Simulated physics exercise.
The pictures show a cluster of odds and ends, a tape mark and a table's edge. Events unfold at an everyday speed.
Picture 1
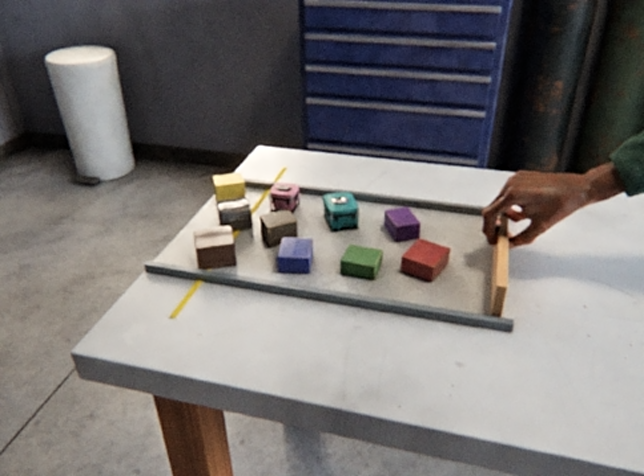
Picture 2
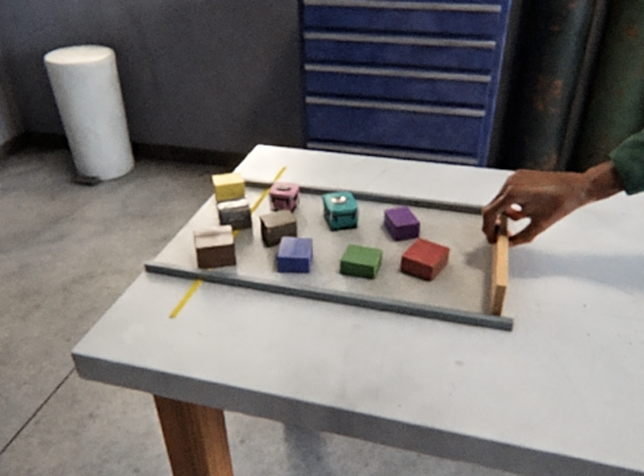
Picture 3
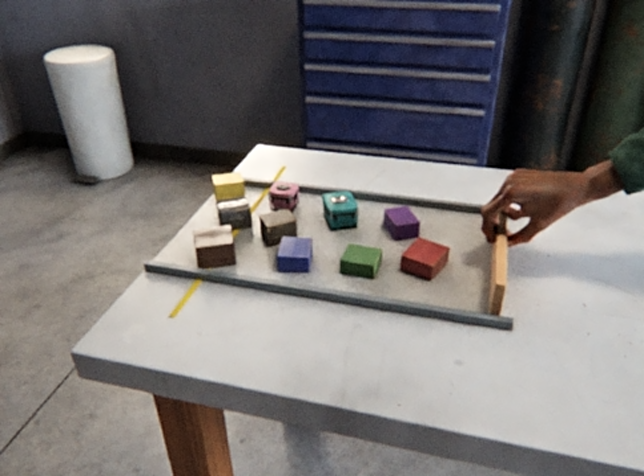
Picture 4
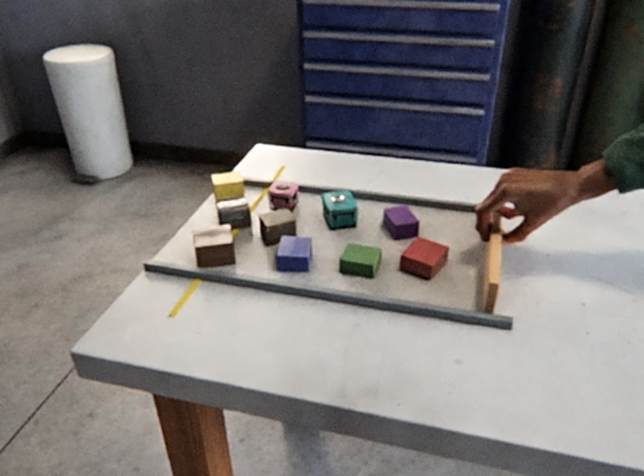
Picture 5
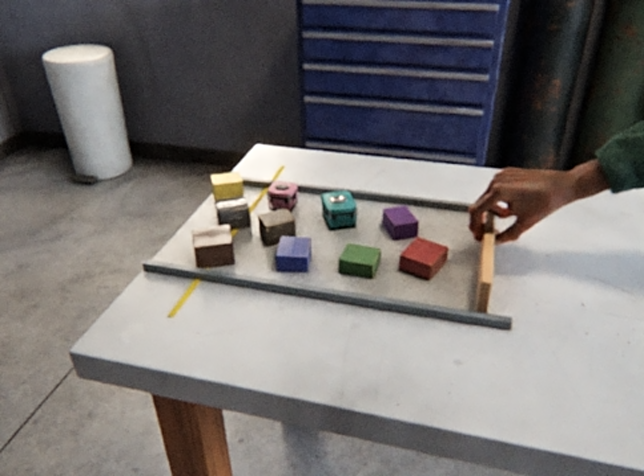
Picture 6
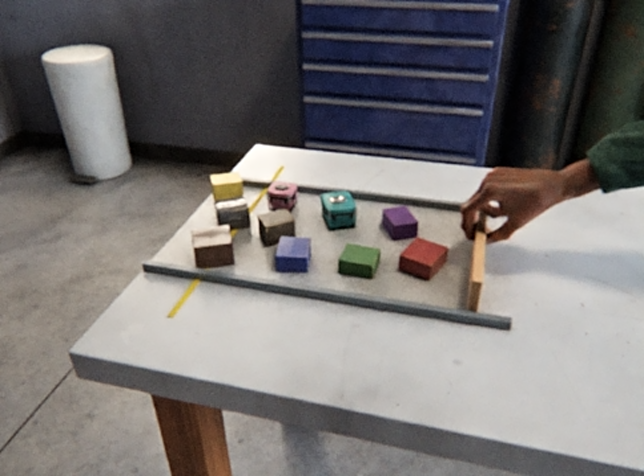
A hand sliding an upright wooden board slightly left between two rails on a grey table, the coloured blocks staying still.
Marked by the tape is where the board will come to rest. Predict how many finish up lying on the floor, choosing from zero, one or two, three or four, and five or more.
My prediction is five or more.
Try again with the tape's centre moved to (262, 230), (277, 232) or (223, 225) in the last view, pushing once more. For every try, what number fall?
Counts per try, in order: 2 / 2 / 7.
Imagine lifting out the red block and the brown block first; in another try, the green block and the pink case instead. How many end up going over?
2 in the first try, 3 in the second.
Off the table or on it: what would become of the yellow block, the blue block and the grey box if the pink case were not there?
So: The yellow block goes down, the blue block goes down, the grey box goes down.
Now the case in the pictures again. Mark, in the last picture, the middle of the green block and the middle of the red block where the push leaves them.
Final pixels, roughly: (172, 240) for the first, (213, 231) for the other.
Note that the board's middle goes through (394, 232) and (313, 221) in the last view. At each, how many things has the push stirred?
3 at one spot and 8 at the other.
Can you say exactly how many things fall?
All told, 5.
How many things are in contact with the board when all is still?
Count: 2.
Early on, none off yet; yellow block at rest near (227, 188); grey box at rest near (232, 214); brown block at rest near (213, 247).
A while later, none off yet; yellow block at rest near (227, 188); grey box at rest near (232, 213); brown block travelled about its own width near (175, 246).
Finally, the number that fall off is five or more; lost, blue block, pink case, brown block, grey box and yellow block.
